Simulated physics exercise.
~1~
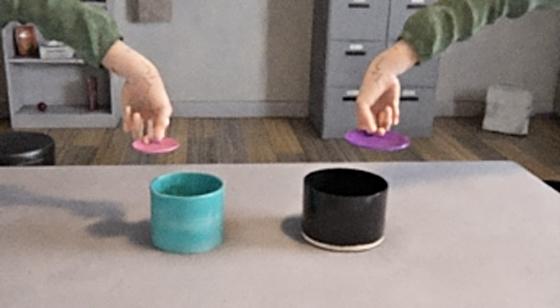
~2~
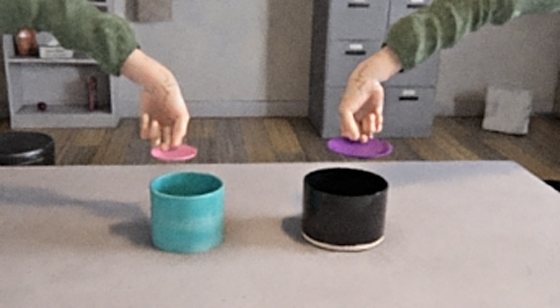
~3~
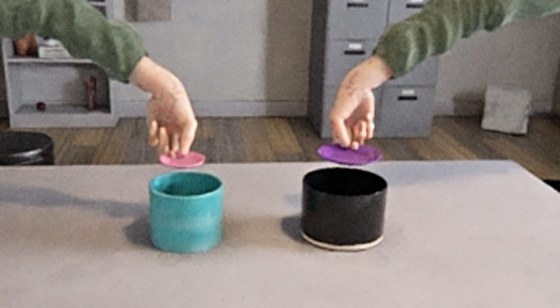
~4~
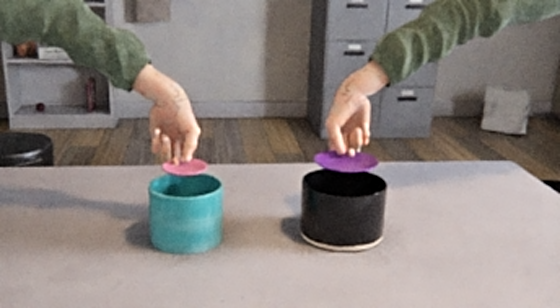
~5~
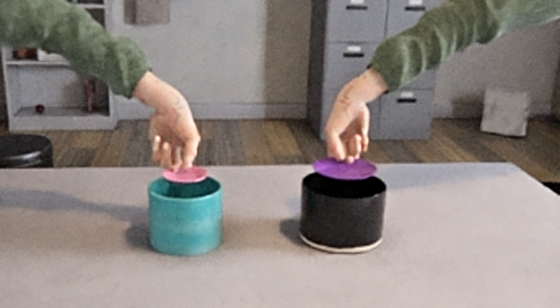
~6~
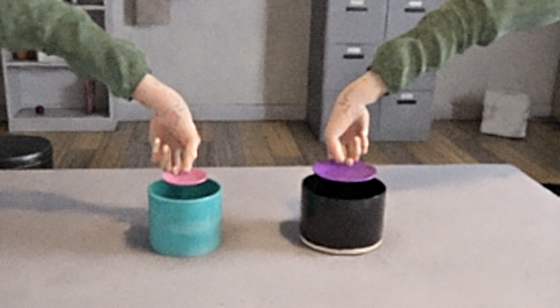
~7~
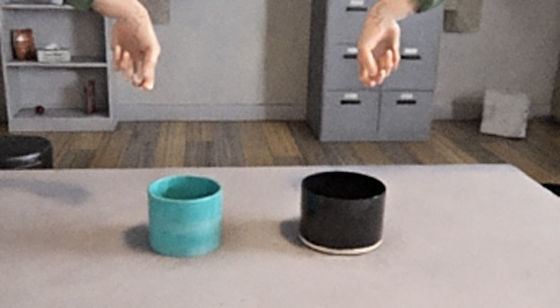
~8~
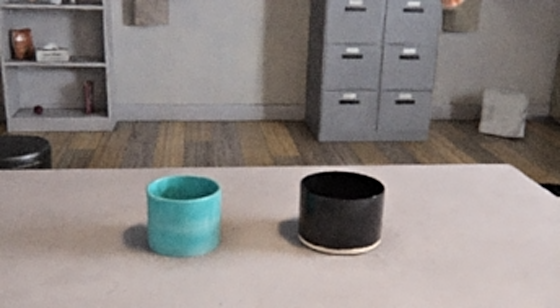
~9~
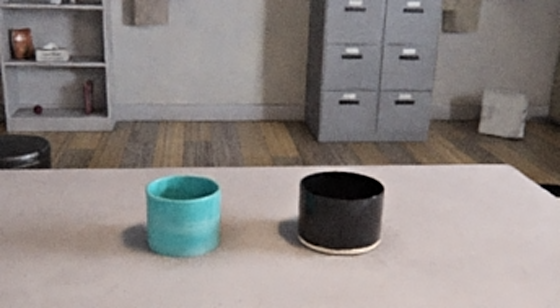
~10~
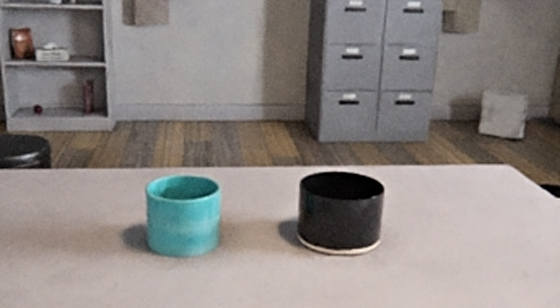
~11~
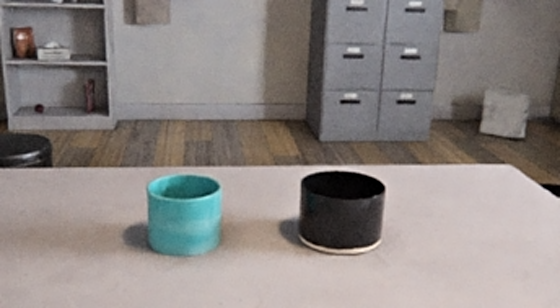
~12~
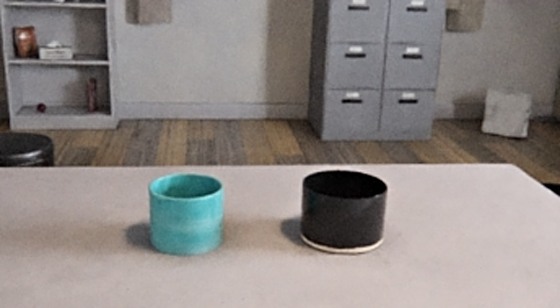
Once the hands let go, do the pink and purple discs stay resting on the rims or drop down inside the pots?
Both discs drop inside, the pink one into the teal pot and the purple one into the black pot, leaving nothing on either rim.
Two hands lowering pink and purple discs over teal and black pots, letting both drop inside out of sight and withdrawing.
